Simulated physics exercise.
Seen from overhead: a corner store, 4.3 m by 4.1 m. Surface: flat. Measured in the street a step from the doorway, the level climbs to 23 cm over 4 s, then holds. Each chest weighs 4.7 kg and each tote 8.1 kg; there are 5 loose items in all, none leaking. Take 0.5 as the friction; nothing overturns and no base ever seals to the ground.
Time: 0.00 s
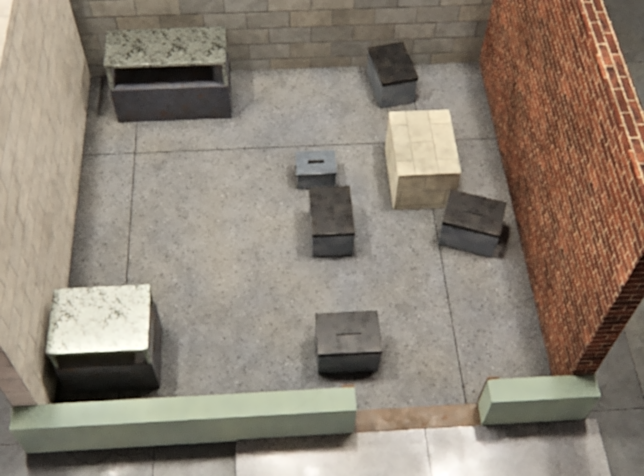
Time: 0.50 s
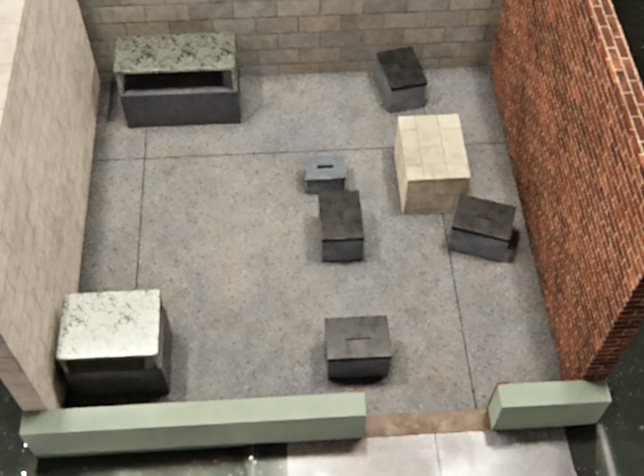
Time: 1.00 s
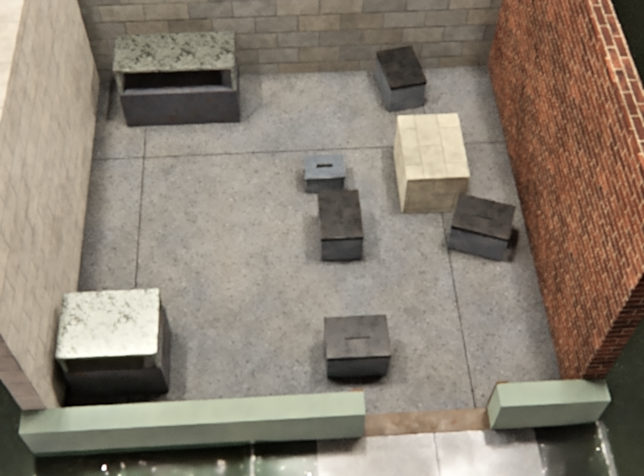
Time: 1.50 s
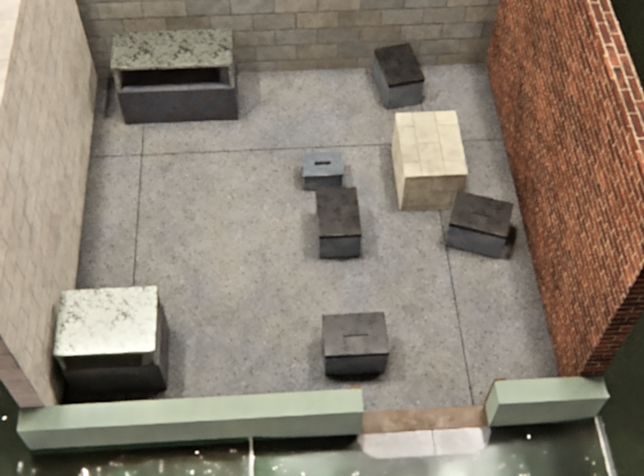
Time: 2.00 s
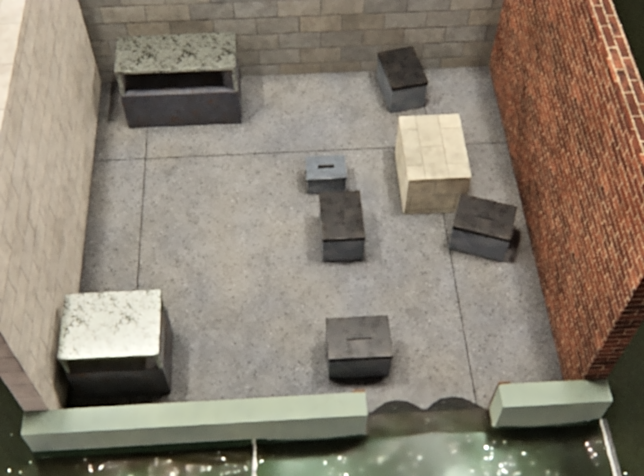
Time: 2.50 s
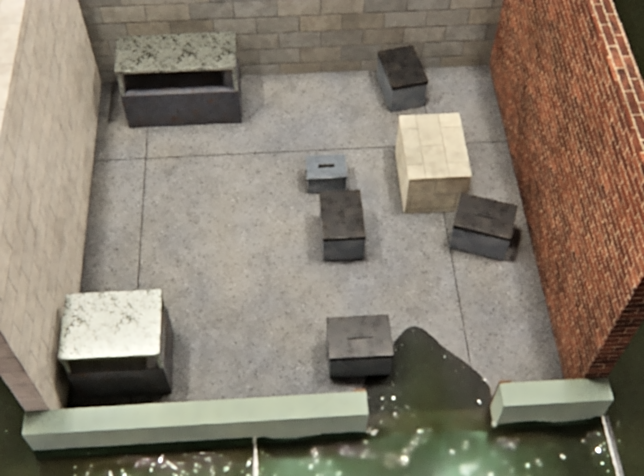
In a small walled room seen from above, dark boxes and a pale block stand on a gray floor beyond a low green sill. Dark, glinting water spreads over the paving outside, covers the step at the gap, then pushes through onto the floor beside the nearest box, while nothing inside shifts.
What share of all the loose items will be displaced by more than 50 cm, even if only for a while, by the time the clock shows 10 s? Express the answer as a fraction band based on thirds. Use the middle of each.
The band is at least two thirds.
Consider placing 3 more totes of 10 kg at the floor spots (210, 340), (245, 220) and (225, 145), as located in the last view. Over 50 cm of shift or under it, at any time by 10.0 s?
First one stays inside the line, second one stays inside the line, third one crosses the line.
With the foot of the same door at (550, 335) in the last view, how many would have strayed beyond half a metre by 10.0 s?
Count: 2.
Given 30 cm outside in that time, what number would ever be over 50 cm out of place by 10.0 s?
Then 4 of them.
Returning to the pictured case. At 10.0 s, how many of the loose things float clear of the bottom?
Just then, the number is 5.
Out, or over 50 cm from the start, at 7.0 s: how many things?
At that moment it comes to 4.
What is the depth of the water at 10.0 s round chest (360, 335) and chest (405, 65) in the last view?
I'd estimate 4 cm for the first and 10 cm for the second.
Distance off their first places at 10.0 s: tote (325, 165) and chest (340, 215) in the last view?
Respectively 120 and 200 centimetres.
After 3.5 s 0 of 5 are over 50 cm from their spots; 0 afloat.
After 4.5 s 1 of 5 are over 50 cm from their spots; 1 afloat.
After 7.0 s 4 of 5 are over 50 cm from their spots; 3 afloat.
After 10.0 s 5 of 5 are over 50 cm from their spots, and 5 have been at some point; 5 afloat.
